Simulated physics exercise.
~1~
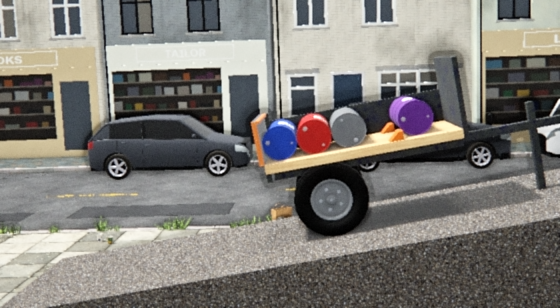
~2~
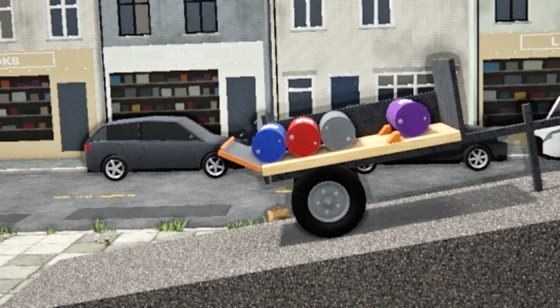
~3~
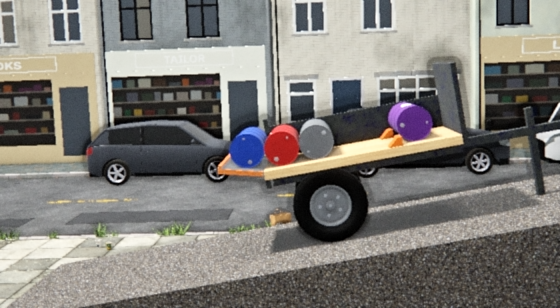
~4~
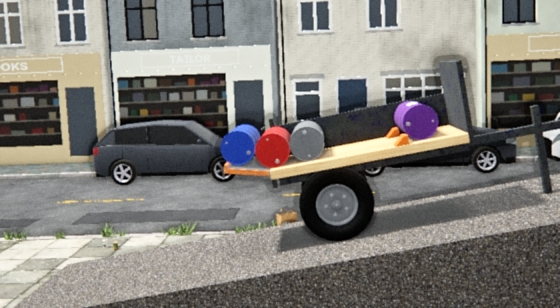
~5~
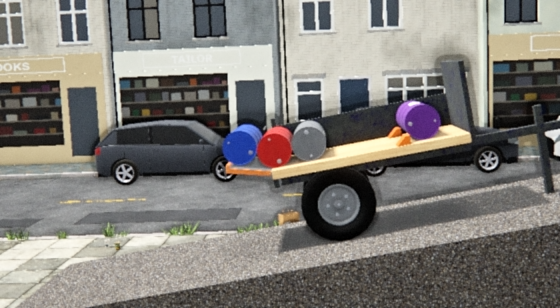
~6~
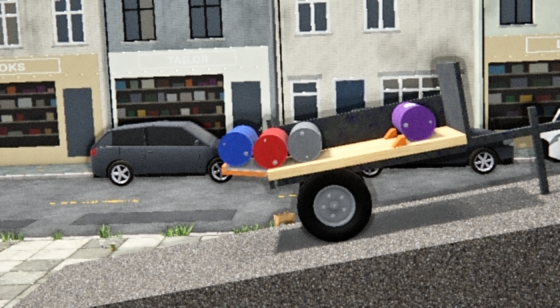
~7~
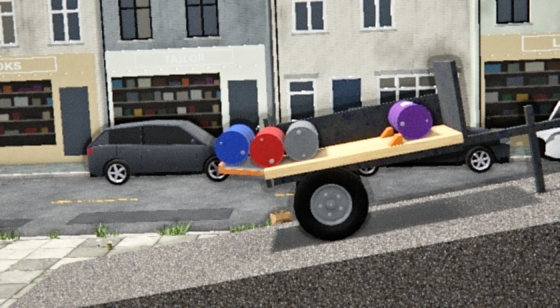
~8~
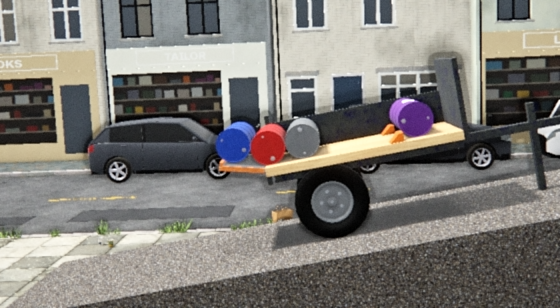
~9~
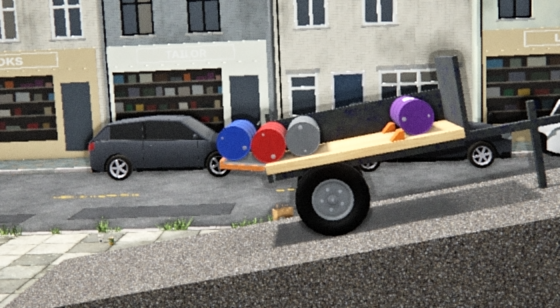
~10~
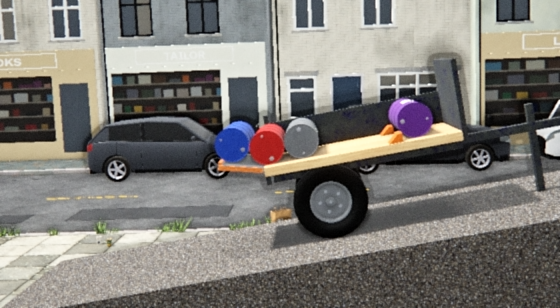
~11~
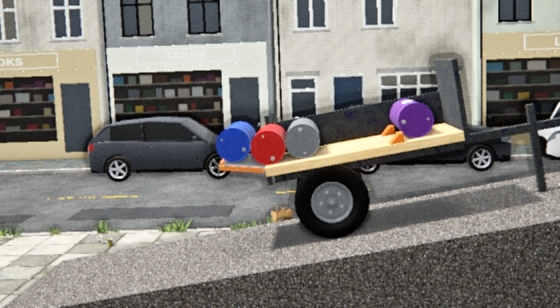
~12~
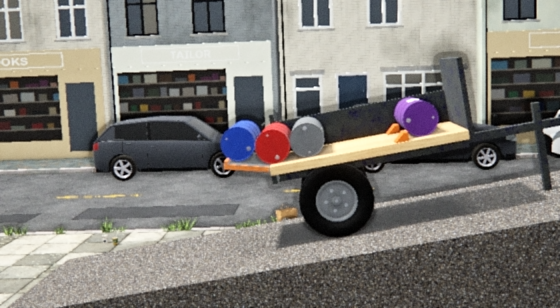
The tailgate of a trailer parked on a sloping street dropped open, and the blue, red and grey drums rolled left until the blue one rested on the lowered gate, while the purple drum stayed behind an orange chock and none fell out.
